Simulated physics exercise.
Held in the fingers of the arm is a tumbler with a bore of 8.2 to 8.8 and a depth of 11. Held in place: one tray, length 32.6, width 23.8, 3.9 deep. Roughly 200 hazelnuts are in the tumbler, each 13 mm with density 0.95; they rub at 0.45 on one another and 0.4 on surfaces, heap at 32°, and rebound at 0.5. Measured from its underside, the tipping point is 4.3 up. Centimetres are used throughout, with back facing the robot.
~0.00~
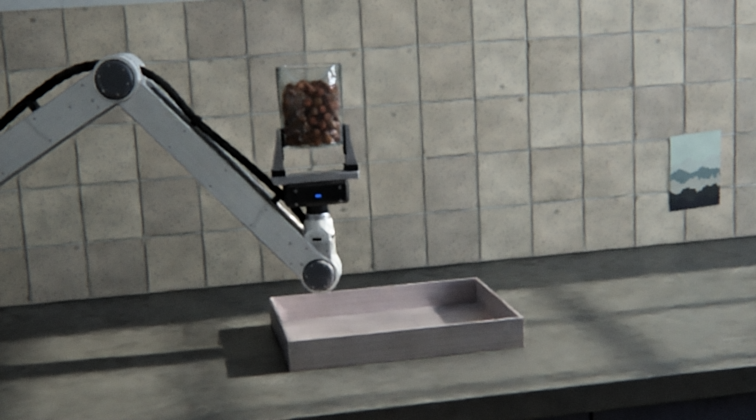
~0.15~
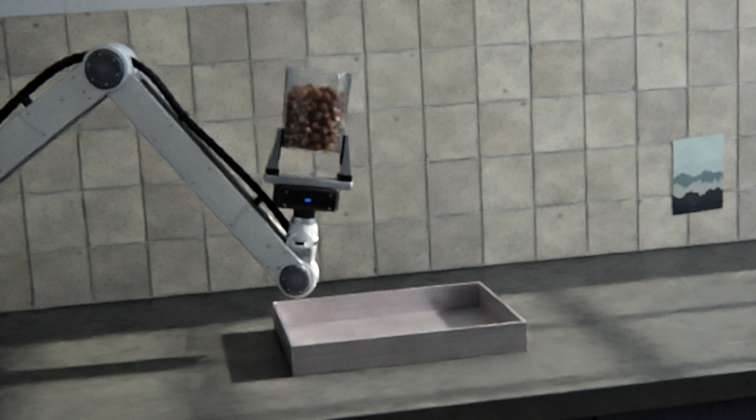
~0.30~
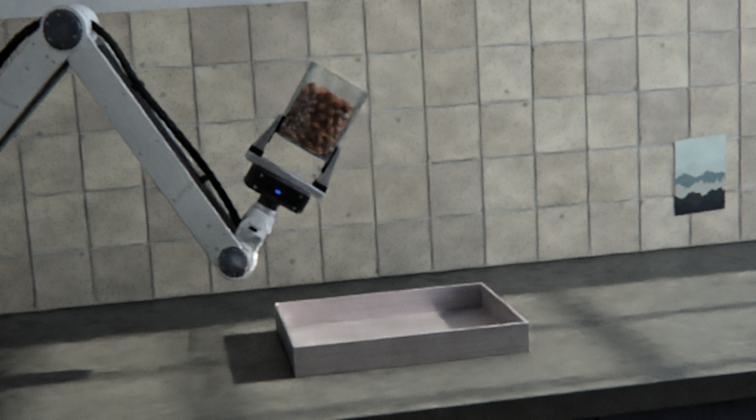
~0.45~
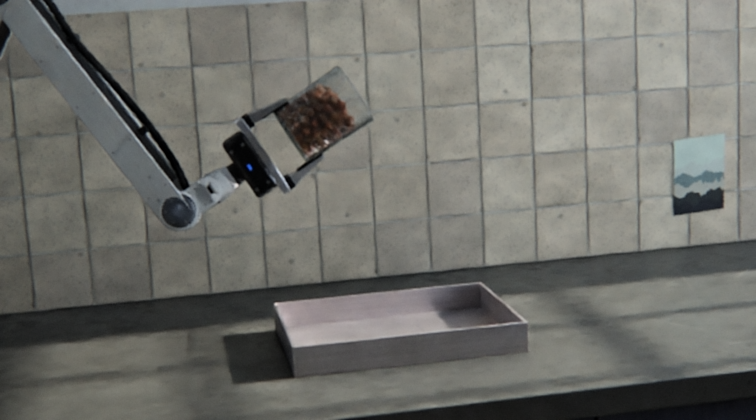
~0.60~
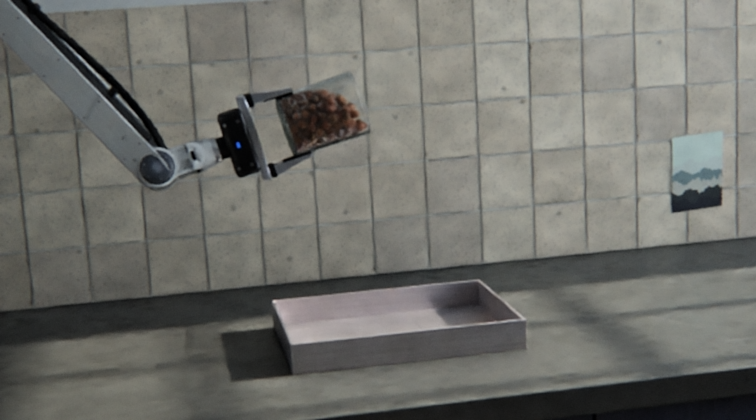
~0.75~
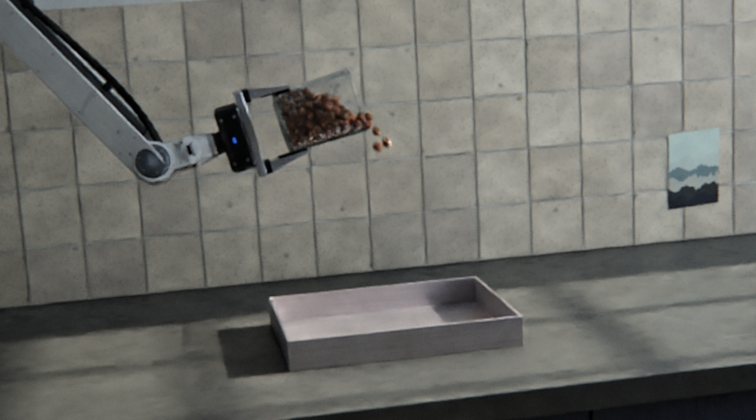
A white robot arm with black cables holds a clear tumbler of brown hazelnuts upright in its gripper, seen from the front before a beige tiled wall. Below, a shallow pale pink tray sits on a dark grey counter, with a small blue-green landscape picture at right. The arm draws back left, tilting the tumbler rightward until nearly horizontal, and a few nuts leave its rim, while the view shifts very slightly.
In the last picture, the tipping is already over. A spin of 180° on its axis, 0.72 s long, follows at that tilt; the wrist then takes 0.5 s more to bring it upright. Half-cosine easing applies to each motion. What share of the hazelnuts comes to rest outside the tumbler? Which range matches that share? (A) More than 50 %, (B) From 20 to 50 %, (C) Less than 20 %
Less than 20 % (C).
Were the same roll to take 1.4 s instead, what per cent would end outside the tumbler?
It would then come to about 15 per cent.
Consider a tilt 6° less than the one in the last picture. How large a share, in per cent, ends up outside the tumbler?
5 %.
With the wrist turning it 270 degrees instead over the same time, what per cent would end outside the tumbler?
Estimate: Near 20 %.
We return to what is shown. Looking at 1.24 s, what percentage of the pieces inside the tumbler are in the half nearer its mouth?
Roughly 40 per cent.
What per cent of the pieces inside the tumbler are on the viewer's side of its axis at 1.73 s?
Around 40 %.
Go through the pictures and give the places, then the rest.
The first frame shows tumbler middle at (311, 107), upright; upper third of the load around (310, 97), from x 285 to 335, top at y 85; 204 in the tumbler.
The second frame shows tumbler middle at (315, 111), tipped 10°; upper third of the load around (315, 102), from x 290 to 345, top at y 90.
The third frame shows tumbler middle at (320, 113), tipped 34°; upper third of the load around (315, 105), from x 285 to 350, top at y 90.
The fourth frame shows tumbler middle at (322, 116), tipped 60°; upper third of the load around (316, 106), from x 280 to 350, top at y 90.
The fifth frame shows tumbler middle at (321, 115), tipped 76°; upper third of the load around (311, 106), from x 285 to 360, top at y 95.
The sixth frame shows tumbler middle at (318, 112), tipped 77°; upper third of the load around (305, 105), from x 280 to 385, top at y 90; 201 in the tumbler, 3 in flight or on a rim.
After 1.24 s, tipped 77°, highest piece 36 above the table; 188 in the tumbler, 7 in the tray, 9 in flight or on a rim.
After 1.73 s, tipped 37°, highest piece 37 above the table; 175 in the tumbler, 25 in the tray, 4 in flight or on a rim.
After 2.17 s, upright, highest piece 39 above the table; 175 in the tumbler, 29 in the tray.
After 2.87 s, upright, highest piece 39 above the table; 175 in the tumbler, 29 in the tray.
At rest, 175 in the tumbler, 29 in the tray. That is 14 % outside the tumbler.
